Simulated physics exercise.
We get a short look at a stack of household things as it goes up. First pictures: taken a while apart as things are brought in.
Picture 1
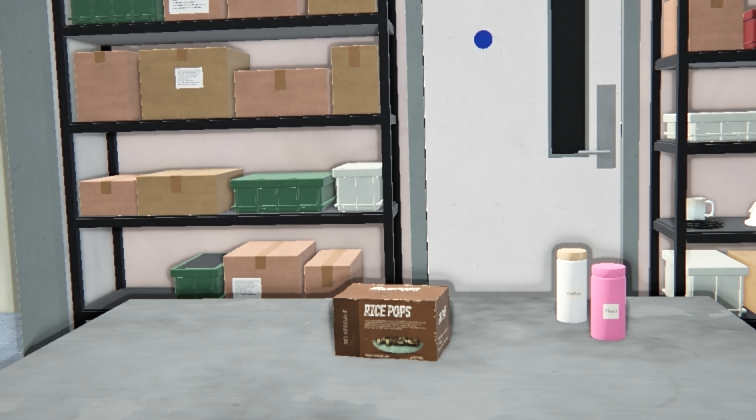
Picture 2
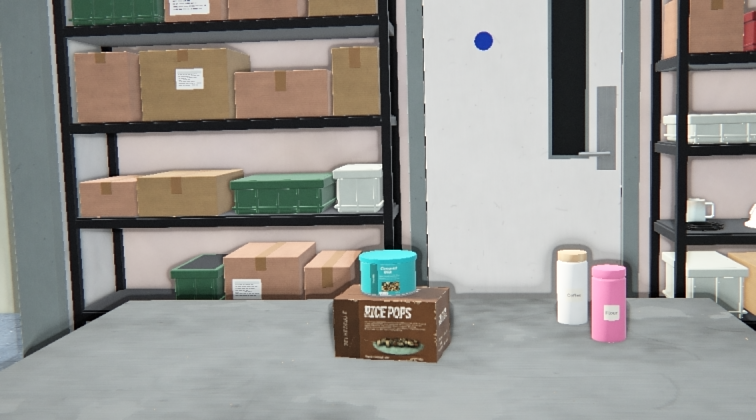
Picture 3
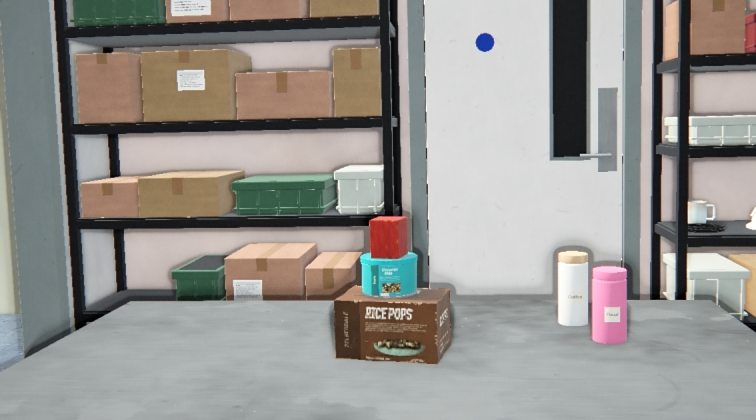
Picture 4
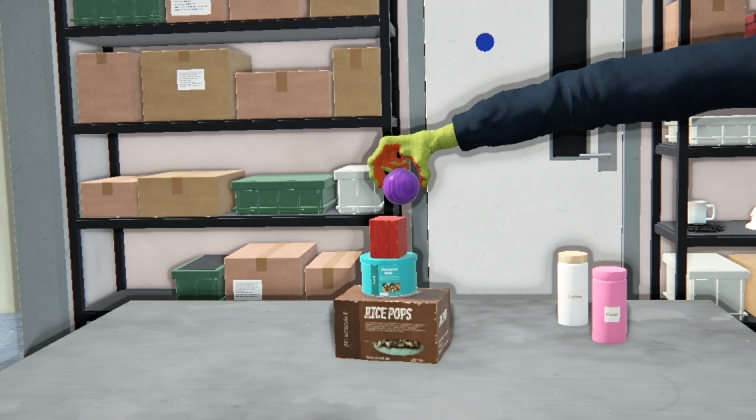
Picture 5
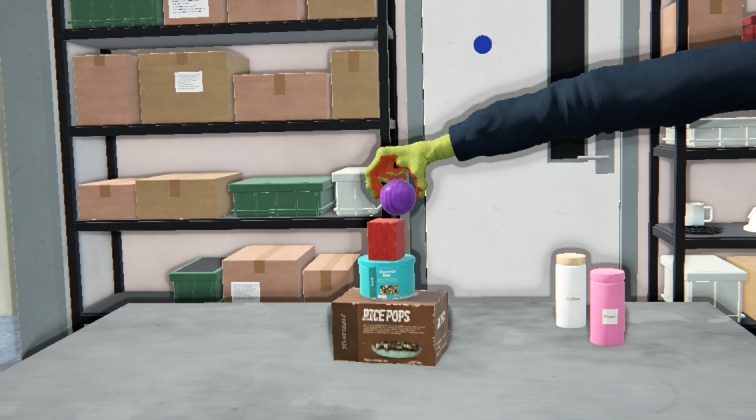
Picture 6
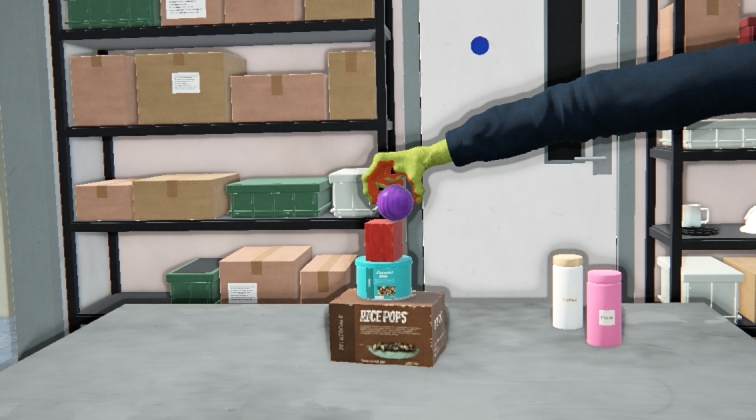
Gloved hand lowering a purple ball-shaped item onto a red block above a turquoise tub and brown box on a grey table.
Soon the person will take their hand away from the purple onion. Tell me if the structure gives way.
So the pile survives that.
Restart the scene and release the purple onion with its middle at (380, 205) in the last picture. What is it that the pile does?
What happens next is that it remains steady.
Then, 0.20 s after the last picture, nothing has stirred.
Then, 0.60 s after the last picture, purple onion resting near (395, 204).
At rest, all 6 in place. Seen from the same camera at the end, purple onion near (395, 203). The pile holds.
